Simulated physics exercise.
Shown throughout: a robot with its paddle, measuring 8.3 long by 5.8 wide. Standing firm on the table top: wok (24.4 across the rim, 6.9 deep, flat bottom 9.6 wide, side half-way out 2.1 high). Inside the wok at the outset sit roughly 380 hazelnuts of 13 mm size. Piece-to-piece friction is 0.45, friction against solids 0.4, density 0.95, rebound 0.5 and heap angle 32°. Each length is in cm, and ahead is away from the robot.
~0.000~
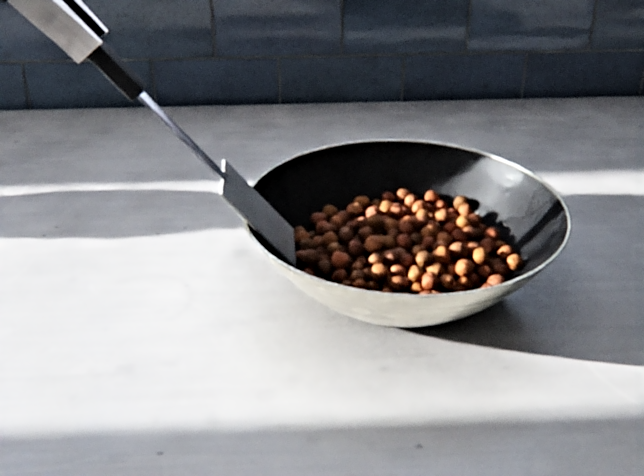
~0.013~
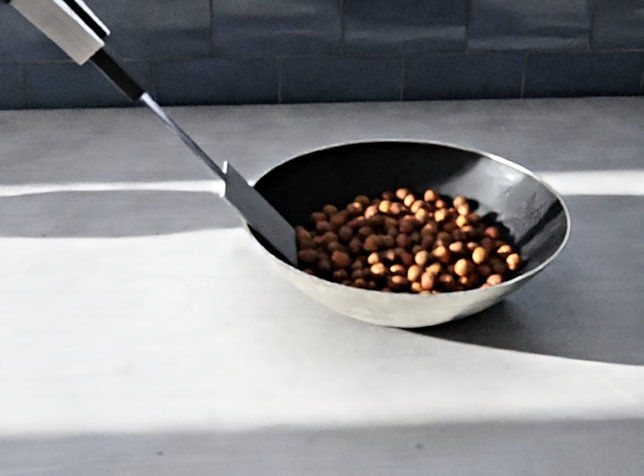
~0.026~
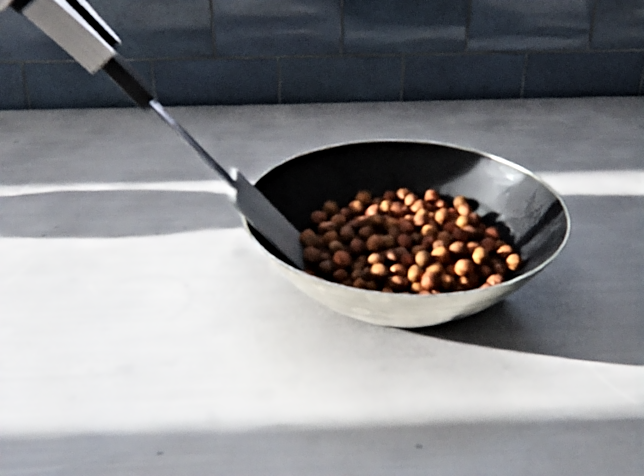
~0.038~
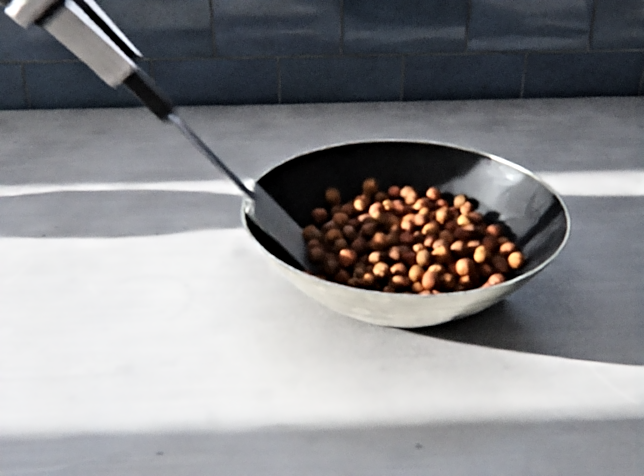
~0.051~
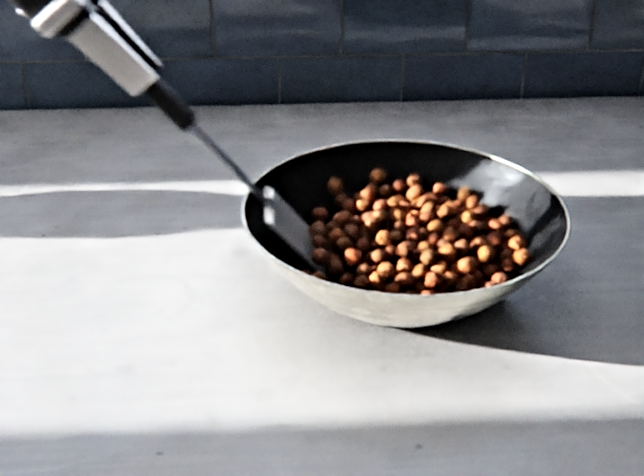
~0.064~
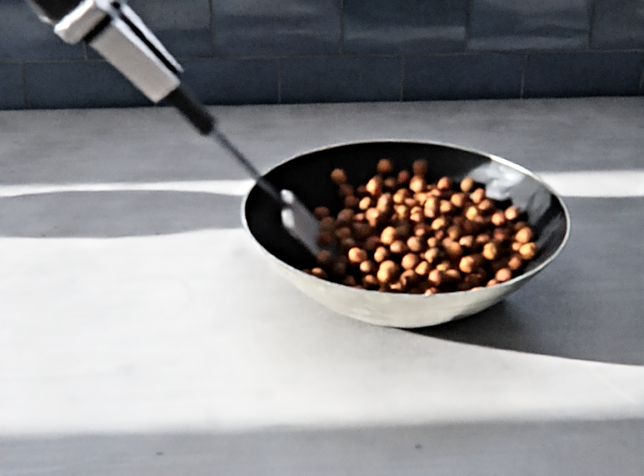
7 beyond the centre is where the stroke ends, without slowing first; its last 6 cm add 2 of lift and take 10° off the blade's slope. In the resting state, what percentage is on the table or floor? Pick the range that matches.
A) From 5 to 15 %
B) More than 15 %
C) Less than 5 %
Option B: More than 15 %.
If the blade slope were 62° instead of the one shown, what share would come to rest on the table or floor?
About 30 per cent.
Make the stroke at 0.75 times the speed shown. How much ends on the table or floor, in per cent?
Near 20 in a hundred.
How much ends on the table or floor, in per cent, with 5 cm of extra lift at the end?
Roughly 25 percent of it.
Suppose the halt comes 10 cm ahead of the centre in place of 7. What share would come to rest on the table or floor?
Estimate: Approx. 40 %.
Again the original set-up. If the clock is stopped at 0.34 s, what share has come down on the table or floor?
My estimate is roughly 5 %.
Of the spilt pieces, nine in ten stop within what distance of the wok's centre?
Around 40 centimetres.
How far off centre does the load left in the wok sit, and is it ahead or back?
2.5 cm ahead.
By 0.10 s, sloping 51°, highest piece 7 above the table; 375 in the wok.
By 0.13 s, sloping 47°, highest piece 8 above the table; 375 in the wok.
By 0.34 s, sloping 41°, highest piece 13 above the table; 265 in the wok, 24 on the table or floor, 86 on the blade or in flight.
By 1.39 s, sloping 41°, highest piece 6 above the table; 265 in the wok, 110 on the table or floor.
Final count, 265 in the wok, 110 on the table or floor. That is 29 % on the table or floor.
